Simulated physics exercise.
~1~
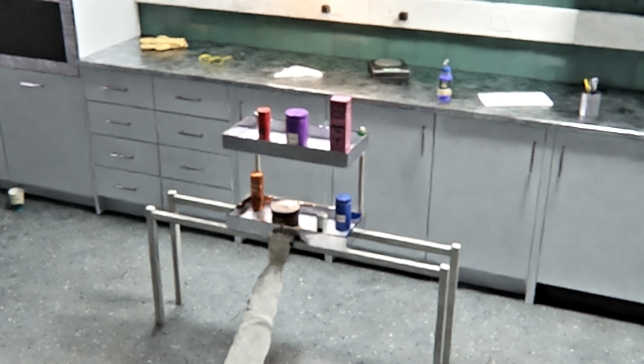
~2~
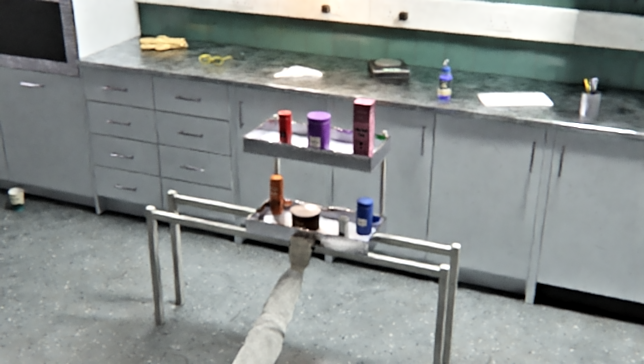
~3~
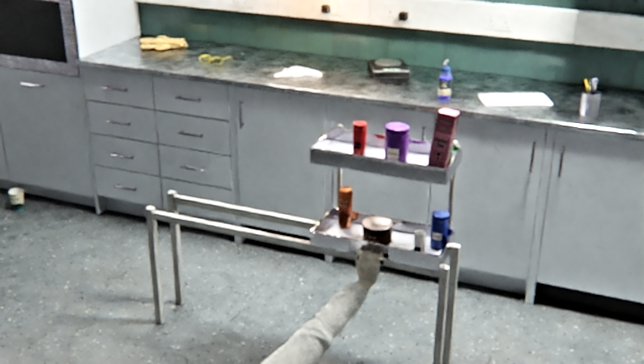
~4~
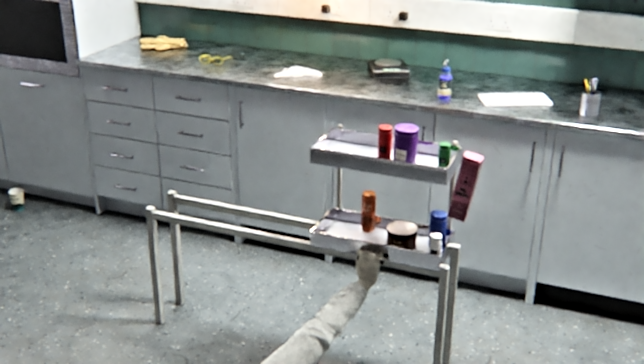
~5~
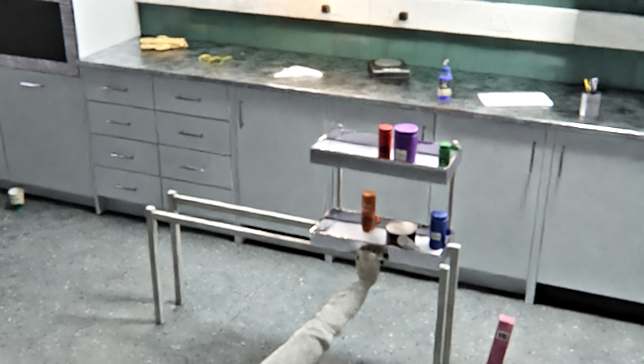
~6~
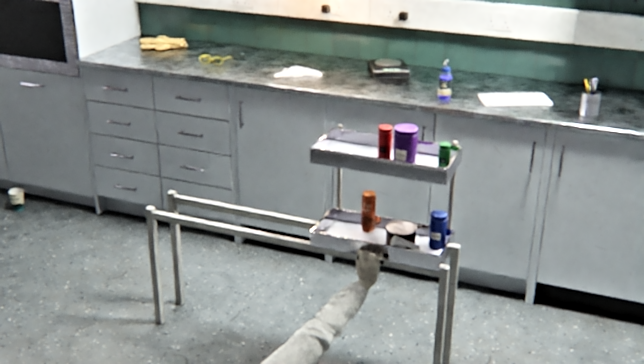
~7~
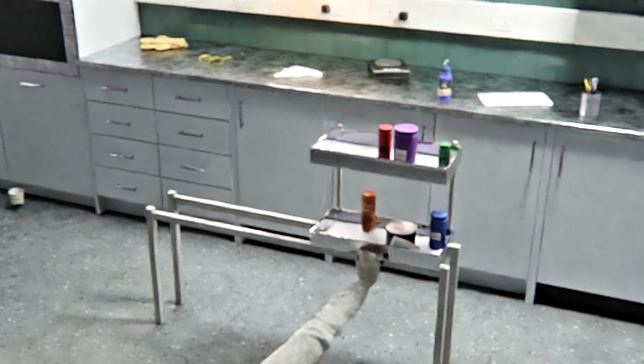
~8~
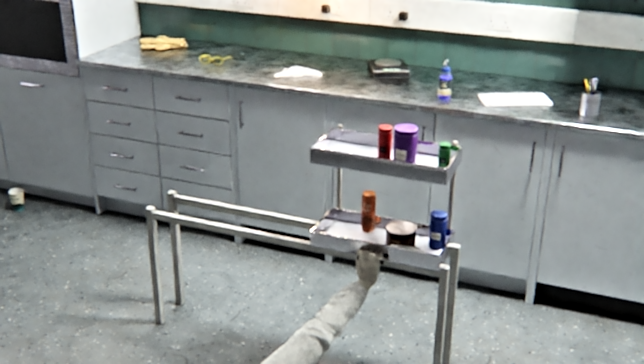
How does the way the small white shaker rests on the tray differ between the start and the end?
At the start the white shaker stands upright on the lower level, and by the end it is lying on its side there.
